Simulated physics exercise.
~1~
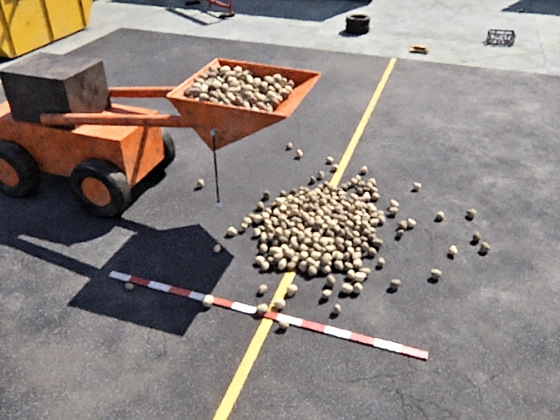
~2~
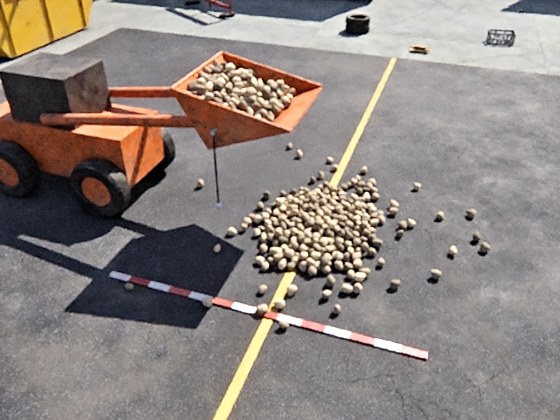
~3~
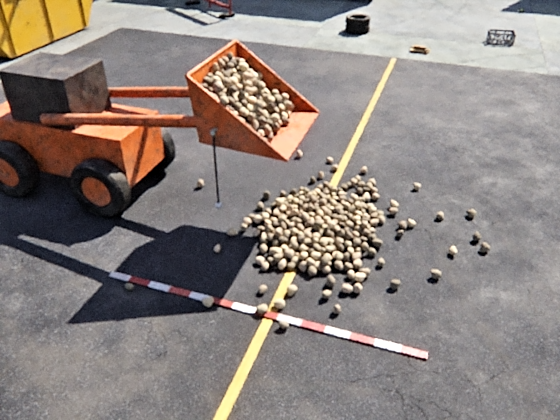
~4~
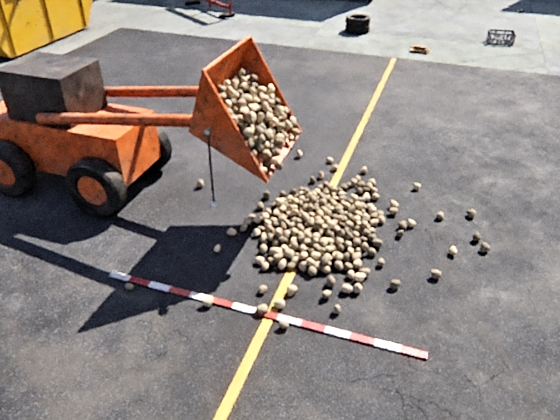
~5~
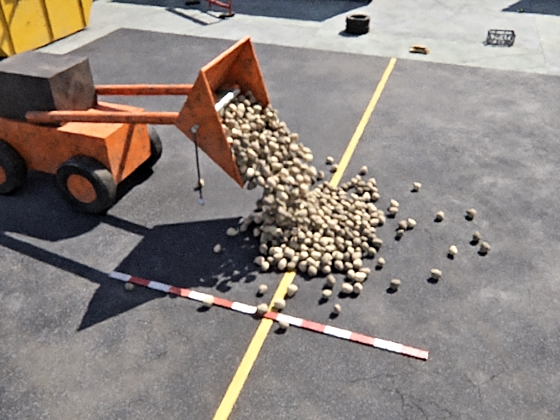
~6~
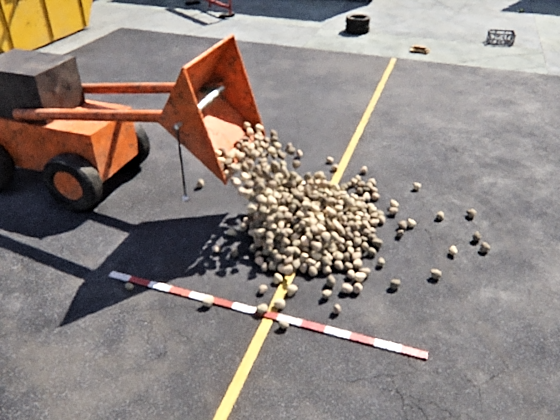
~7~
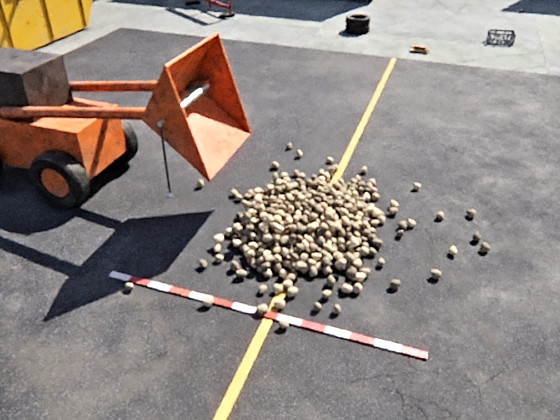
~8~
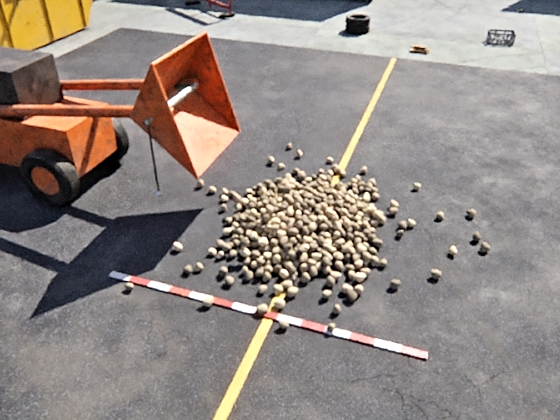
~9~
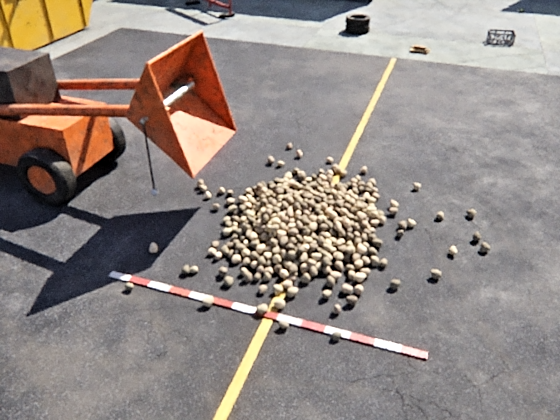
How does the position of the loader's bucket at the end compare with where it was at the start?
At the end the bucket is farther to the left, drawn back from the heap of stones, whereas at the start it was held close to the pile and nearer the yellow line.
